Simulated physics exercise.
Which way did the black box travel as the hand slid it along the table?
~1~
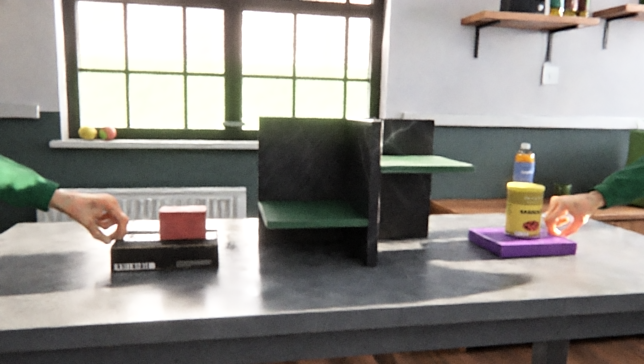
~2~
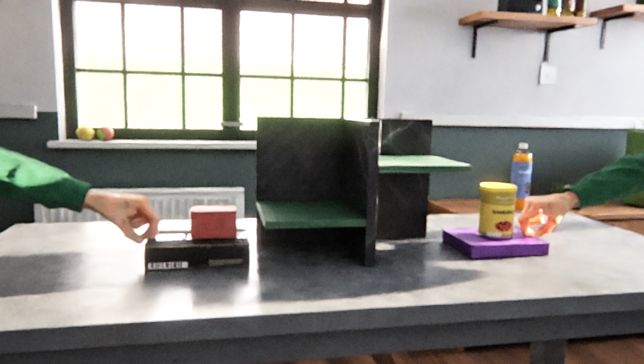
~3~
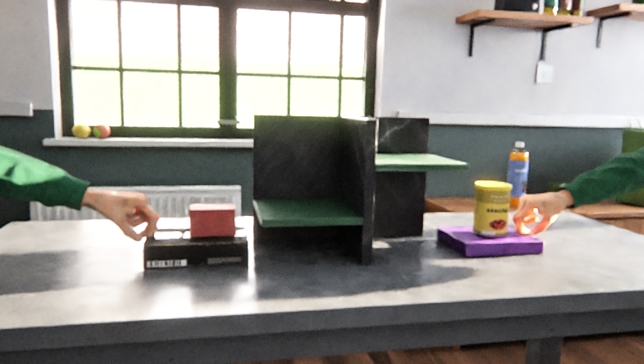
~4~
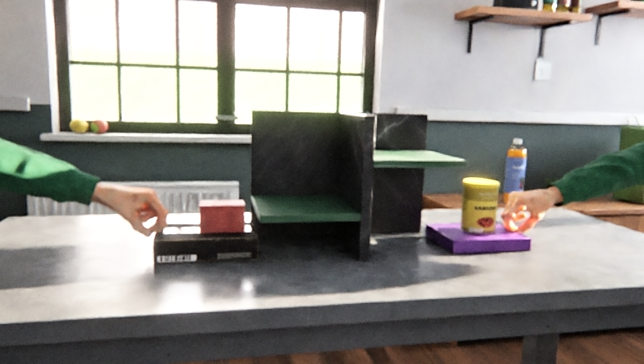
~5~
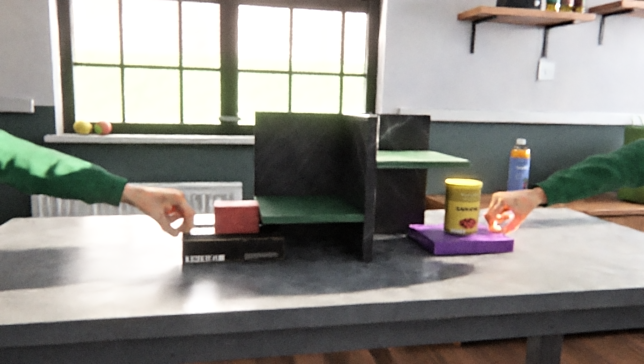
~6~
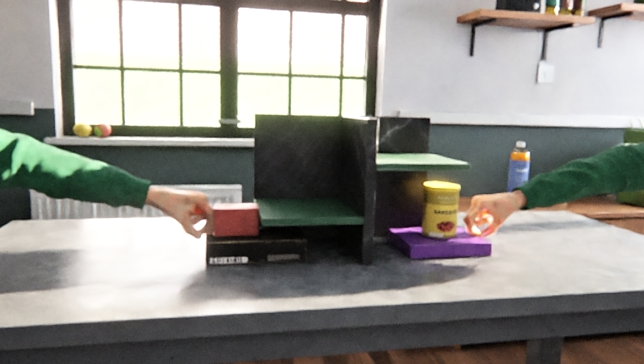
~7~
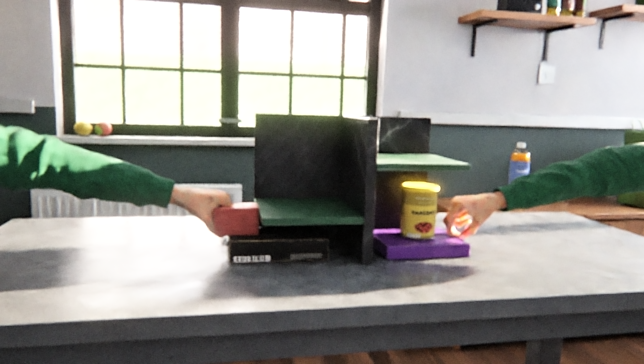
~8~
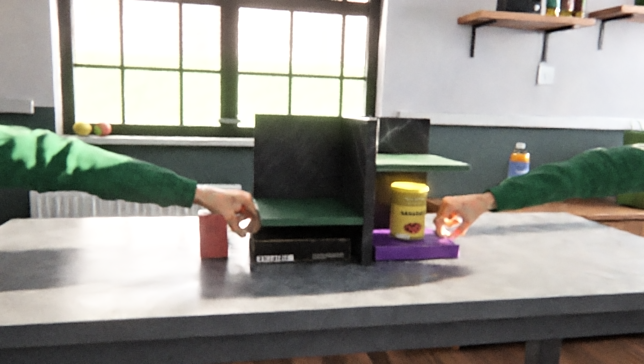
The black box moved to the right, going in under the lower green shelf.
Two hands slid a black box and a purple tray toward the openings under a dark shelf from opposite sides. The red block caught on the shelf edge and tipped off behind the box, while the yellow tin rode in upright.
